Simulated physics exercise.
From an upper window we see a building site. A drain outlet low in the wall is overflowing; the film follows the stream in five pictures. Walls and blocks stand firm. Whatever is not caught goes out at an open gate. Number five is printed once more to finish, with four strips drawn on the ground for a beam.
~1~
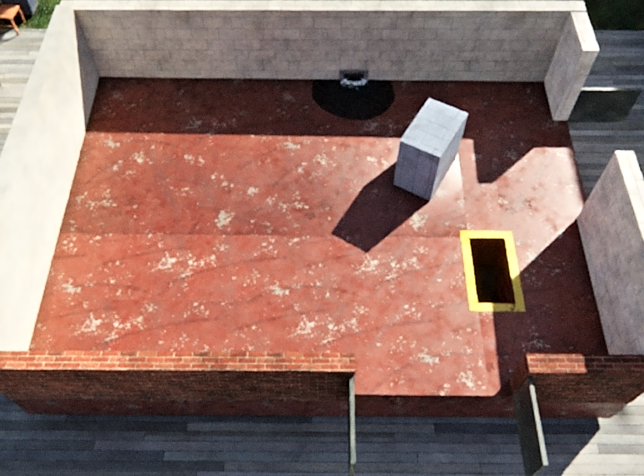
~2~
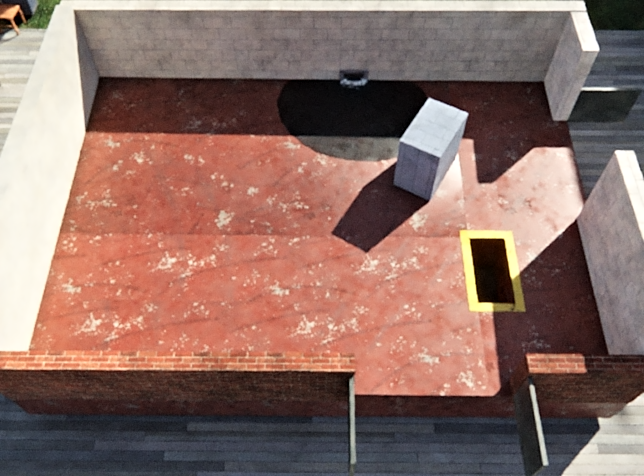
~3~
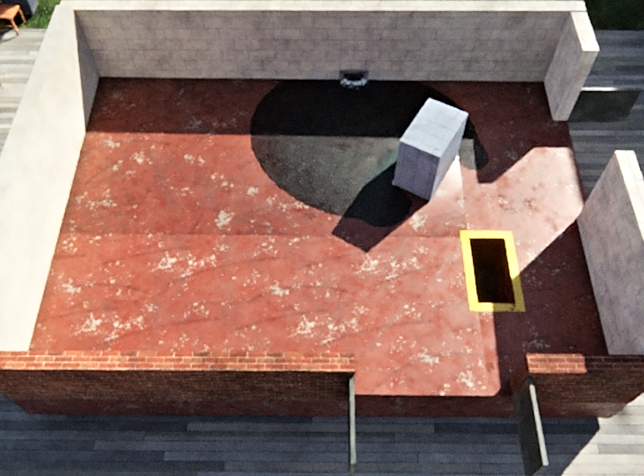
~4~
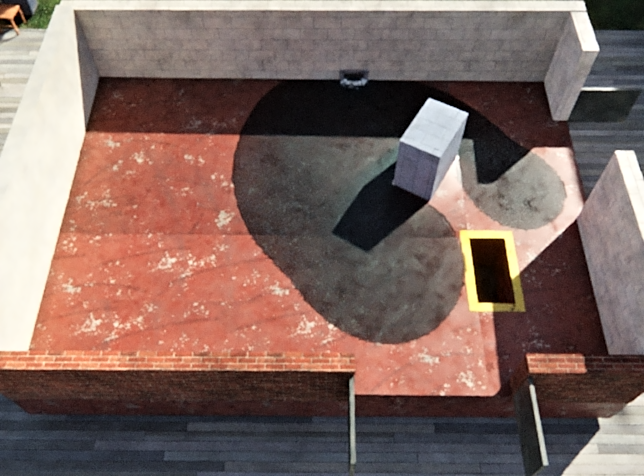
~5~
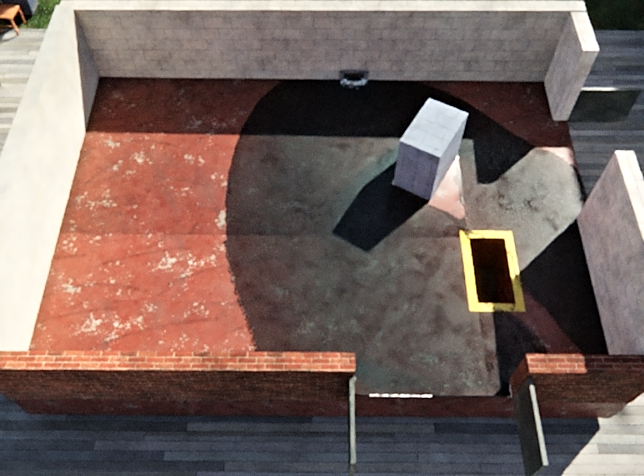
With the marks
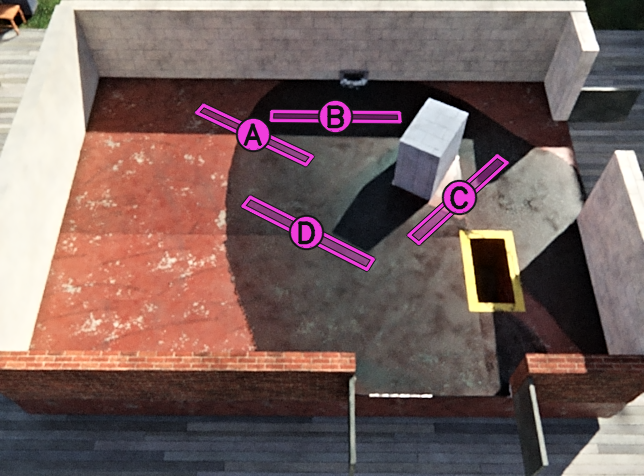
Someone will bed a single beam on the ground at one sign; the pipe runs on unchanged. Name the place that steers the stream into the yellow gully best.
D.
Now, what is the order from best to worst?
The order is D, A, B, C.
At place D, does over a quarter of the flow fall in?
Yes.
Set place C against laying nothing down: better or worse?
Worse.
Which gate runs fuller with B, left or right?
The left one.
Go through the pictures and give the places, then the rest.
The first frame shows outfall at (354, 75); yellow gully at (492, 270); open gate at (431, 378); open gate at (564, 167); front seen at (332, 110), 2 % of the ground wet; yellow gully still dry.
The second frame shows front seen at (361, 157), 9 % of the ground wet; yellow gully still dry.
The third frame shows front seen at (405, 212), 18 % of the ground wet; yellow gully still dry.
The fourth frame shows front seen at (422, 327), 34 % of the ground wet; yellow gully still dry.
The fifth frame shows front seen at (582, 333), 49 % of the ground wet; yellow gully taking water.
On the marked copy, A from (200, 108) to (309, 160); B from (271, 115) to (399, 117); C from (413, 239) to (502, 159); D from (246, 201) to (370, 264).
With A, about 17 % of the stream goes into the yellow gully, about 83 % out by the gates.
With B, about 7 % of the stream goes into the yellow gully, about 93 % out by the gates.
With C, about 2 % of the stream goes into the yellow gully, about 97 % out by the gates.
With D, about 35 % of the stream goes into the yellow gully, about 65 % out by the gates.
